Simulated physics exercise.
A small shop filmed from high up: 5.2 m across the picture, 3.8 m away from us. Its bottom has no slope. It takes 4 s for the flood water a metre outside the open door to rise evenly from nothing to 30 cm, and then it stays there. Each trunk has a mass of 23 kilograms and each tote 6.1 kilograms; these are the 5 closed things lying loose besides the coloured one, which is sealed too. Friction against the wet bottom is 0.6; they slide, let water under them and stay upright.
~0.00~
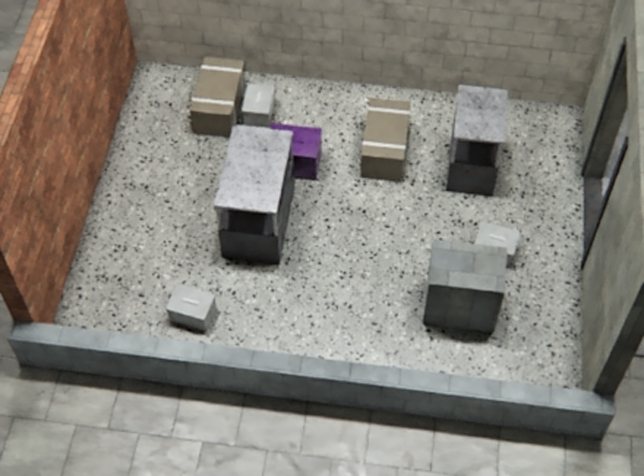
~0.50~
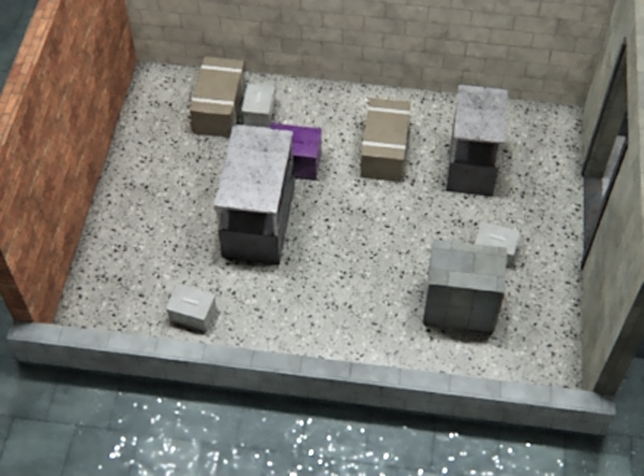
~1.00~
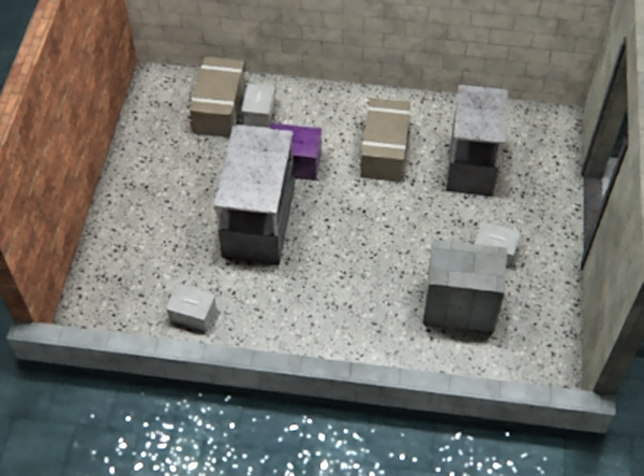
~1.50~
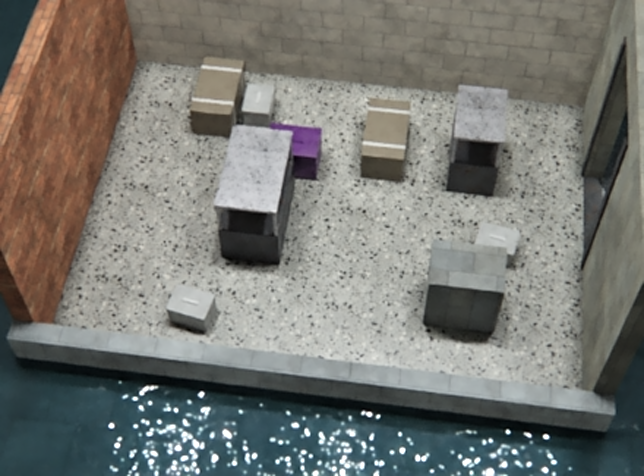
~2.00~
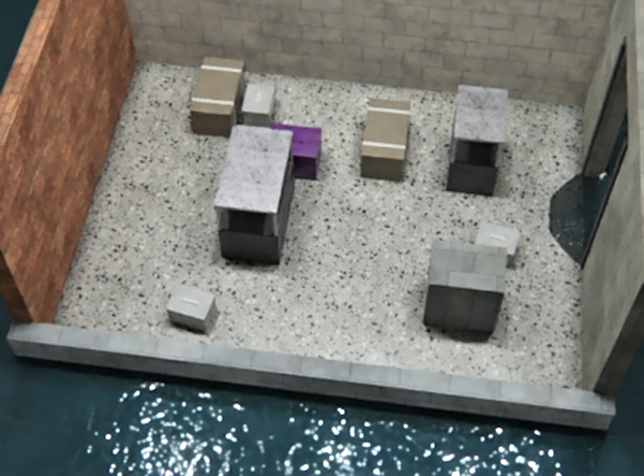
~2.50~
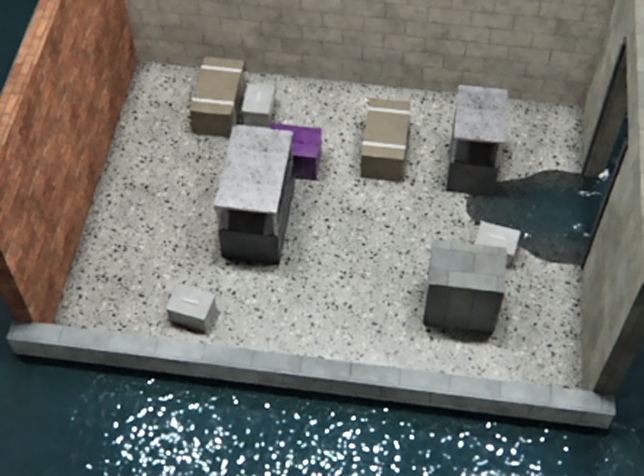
A small shop with a speckled pale floor, a brick-red left wall and a low grey front wall is seen from high above by a still camera. A purple box sits behind a dark, pale-topped stand left of centre, among tan and light-grey boxes and other dark units. Glittering dark water covers the paving outside, then enters through the right-hand opening and spreads leftward across the floor, while the objects stay put.
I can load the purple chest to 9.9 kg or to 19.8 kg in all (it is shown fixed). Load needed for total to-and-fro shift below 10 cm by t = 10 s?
No mass offered succeeds.
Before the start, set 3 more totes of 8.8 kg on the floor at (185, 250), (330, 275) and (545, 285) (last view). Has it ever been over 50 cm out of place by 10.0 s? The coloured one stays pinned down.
The first comes out below the threshold, the second above the threshold, the third below the threshold.
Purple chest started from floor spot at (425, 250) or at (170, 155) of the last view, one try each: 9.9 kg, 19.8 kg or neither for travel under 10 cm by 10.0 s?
In order: Both fall short; both fall short.
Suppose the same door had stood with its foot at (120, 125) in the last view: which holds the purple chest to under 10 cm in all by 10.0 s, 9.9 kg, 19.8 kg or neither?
Outcome - neither pick works.
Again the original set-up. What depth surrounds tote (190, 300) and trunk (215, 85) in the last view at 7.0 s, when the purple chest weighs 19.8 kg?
Close to 5 and 4 centimetres.
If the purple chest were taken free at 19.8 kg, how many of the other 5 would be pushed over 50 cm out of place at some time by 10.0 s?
I make it 3.
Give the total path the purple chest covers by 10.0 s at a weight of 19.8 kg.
Roughly 80 centimetres.
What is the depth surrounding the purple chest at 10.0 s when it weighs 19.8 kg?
9 cm, roughly.
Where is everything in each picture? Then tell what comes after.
The purple chest at (294, 140), on the bottom; water covers 0.0 m2; 0 of 6 have shifted, in the first picture.
The purple chest at (294, 140) rests on the ground; water covers 0.0 m2; 0 of 6 have shifted, in the second picture.
The purple chest at (294, 140) rests on the ground; water covers 0.0 m2; 0 of 6 have shifted, in the third picture.
The purple chest at (294, 140), on the bottom; water covers 0.0 m2; 0 of 6 have shifted, in the fourth picture.
The purple chest at (294, 140), on the bottom; water covers 0.3 m2; 0 of 6 have shifted, in the fifth picture.
The purple chest at (294, 140) rests on the ground; 1.0 m2 under water; 0 of 6 have shifted, in the sixth picture.
After 3.5 s the purple chest would be 0 cm from its start with 9.9 kg and 0 cm from its start with 19.8 kg; 0 cm of water round it then.
After 4.5 s the purple chest would be 0 cm from its start with 9.9 kg and 0 cm from its start with 19.8 kg; 3 cm of water round it then.
After 7.0 s the purple chest would be 65 cm from its start with 9.9 kg and 23 cm from its start with 19.8 kg; 5 cm of water round it then.
After 10.0 s the purple chest would be 118 cm from its start with 9.9 kg and 69 cm from its start with 19.8 kg; 9 cm of water round it then.
